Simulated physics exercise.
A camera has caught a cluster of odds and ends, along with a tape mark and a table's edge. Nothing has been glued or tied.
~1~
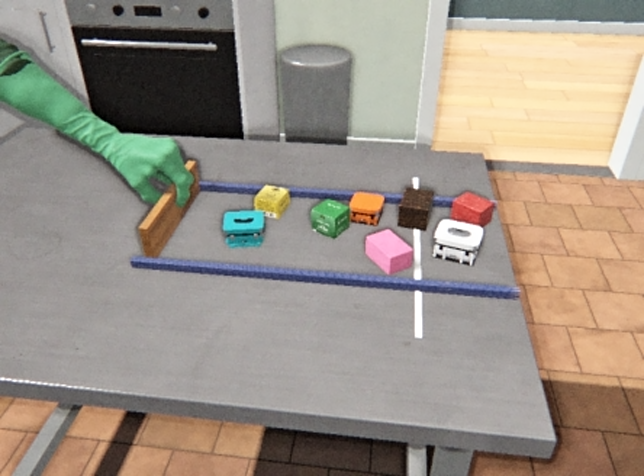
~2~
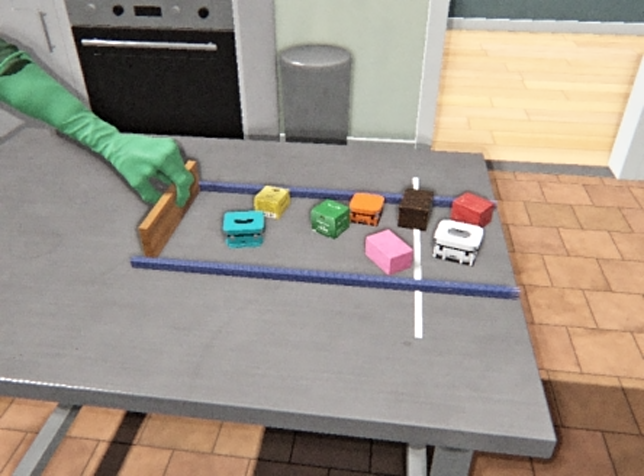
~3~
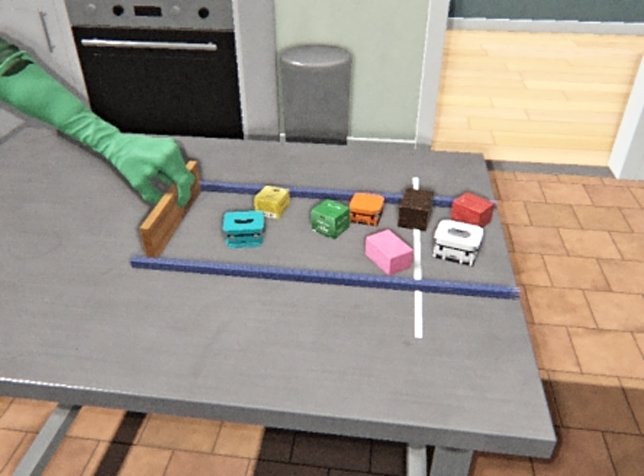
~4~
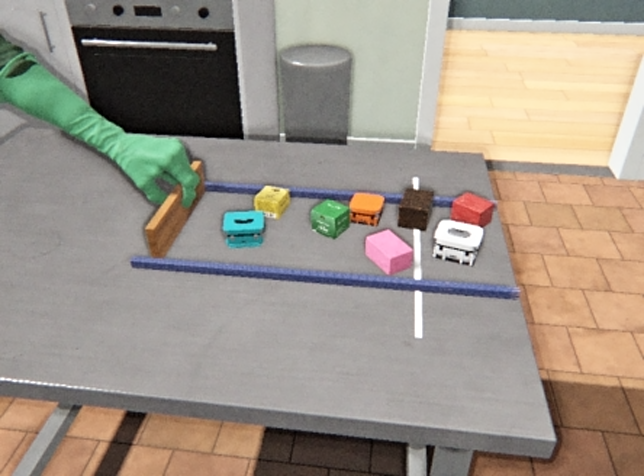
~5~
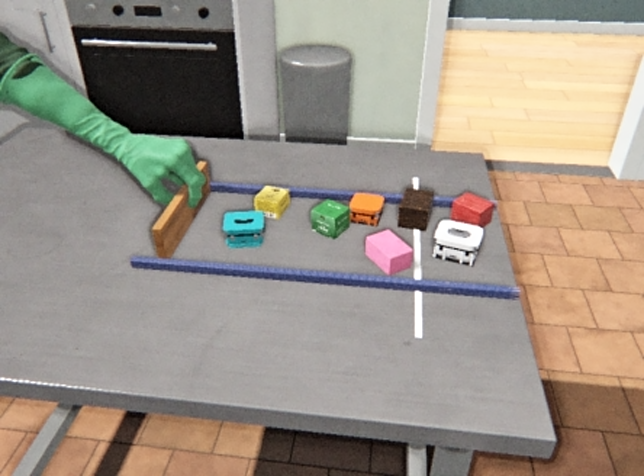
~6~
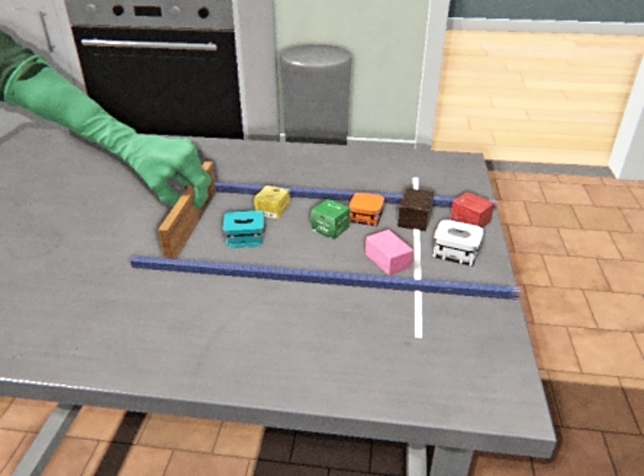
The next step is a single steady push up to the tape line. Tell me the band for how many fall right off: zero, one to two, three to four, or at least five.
Band: One to two.
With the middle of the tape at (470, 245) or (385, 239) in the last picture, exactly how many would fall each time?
The counts: 5 and 0.
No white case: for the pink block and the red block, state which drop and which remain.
The pink block stays up top while the red block ends up below.
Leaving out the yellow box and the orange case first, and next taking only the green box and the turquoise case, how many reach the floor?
First try: 0 fallen; other try: 1.
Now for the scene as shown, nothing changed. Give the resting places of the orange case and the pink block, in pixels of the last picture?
The first sits around (459, 213), while the other sits around (474, 262).
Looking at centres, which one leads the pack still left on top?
The one you want is the white case.
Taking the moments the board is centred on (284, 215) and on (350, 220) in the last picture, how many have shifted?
2 at one spot and 6 at the other.
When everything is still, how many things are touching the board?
Total: 2.
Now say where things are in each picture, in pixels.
Red block (472, 211); white case (458, 242); black block (416, 209); board (173, 207); tape (417, 241), in the first picture.
White case (458, 242); turquoise case (245, 229), in the second picture.
Black block (416, 209); green box (331, 219), in the third picture.
Red block (472, 212); pink block (389, 252), in the fourth picture.
White case (458, 242); yellow box (273, 202), in the fifth picture.
Red block (472, 212); white case (458, 242); black block (416, 209); board (191, 209); tape (417, 241), in the sixth picture.
Soon after, none off yet; red block at rest near (472, 212); white case at rest near (458, 242); black block at rest near (416, 209).
In the end, the number that fall off is one or two; gone, red block.
